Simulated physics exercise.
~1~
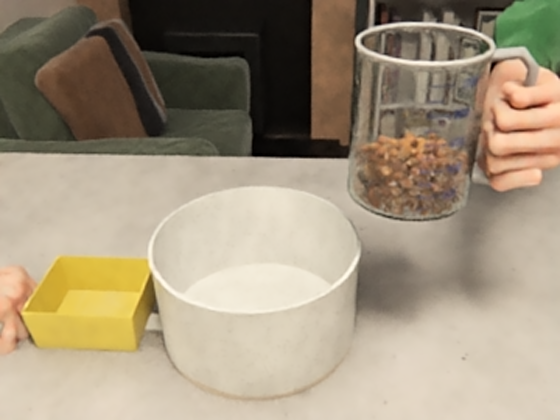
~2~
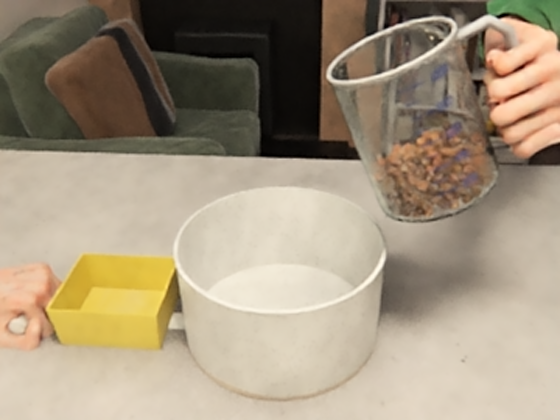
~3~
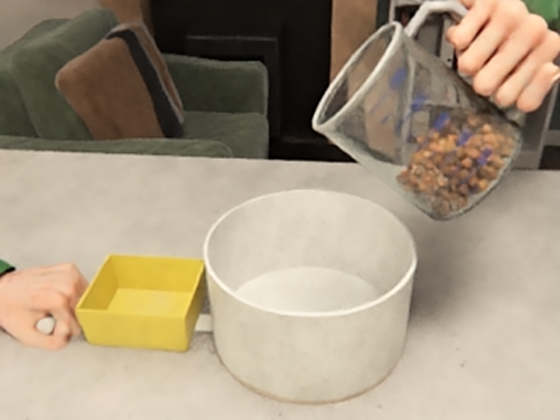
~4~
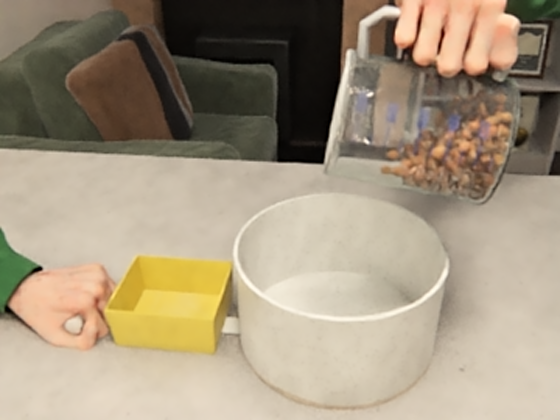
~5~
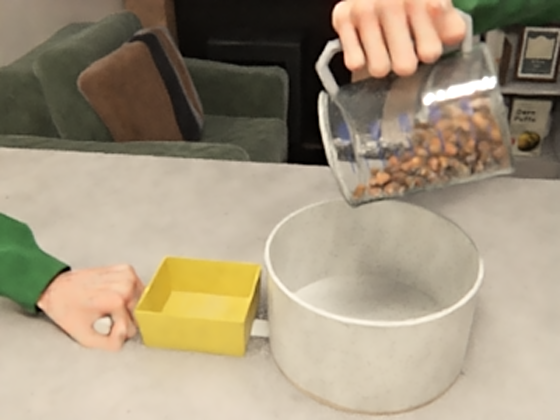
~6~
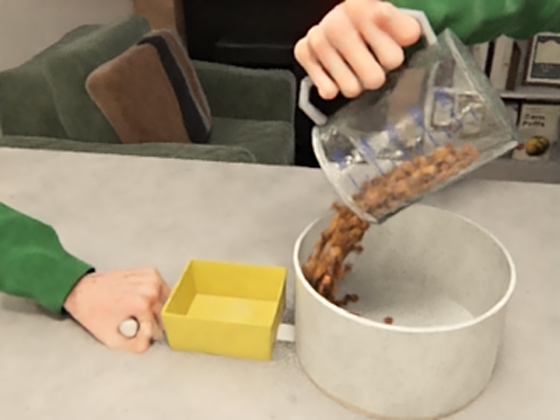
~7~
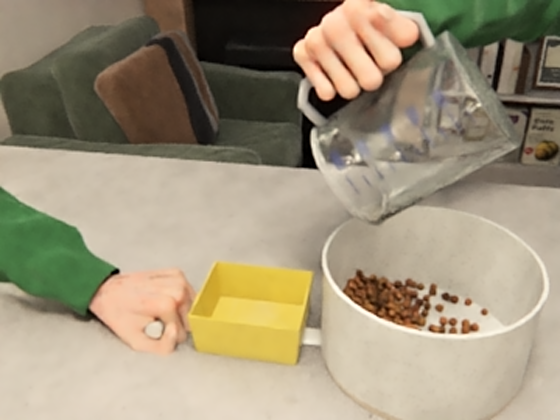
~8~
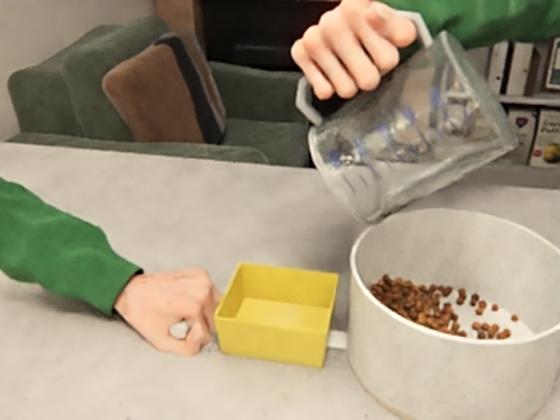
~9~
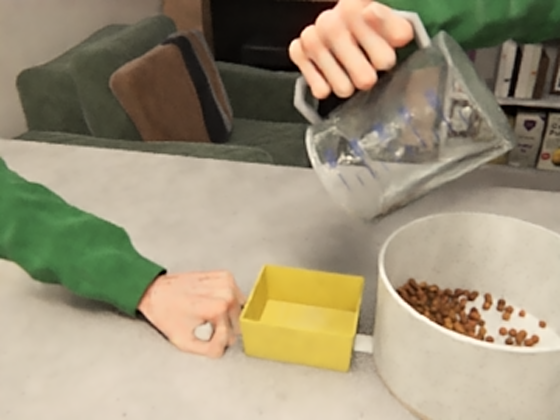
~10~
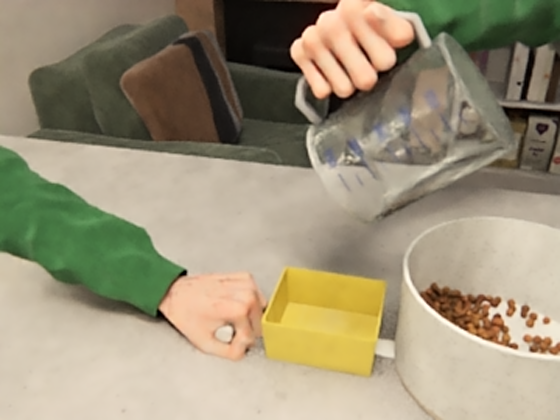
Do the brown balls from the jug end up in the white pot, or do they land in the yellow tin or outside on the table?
The brown balls end up in the white pot. The yellow tin stays empty and none lie outside on the table.
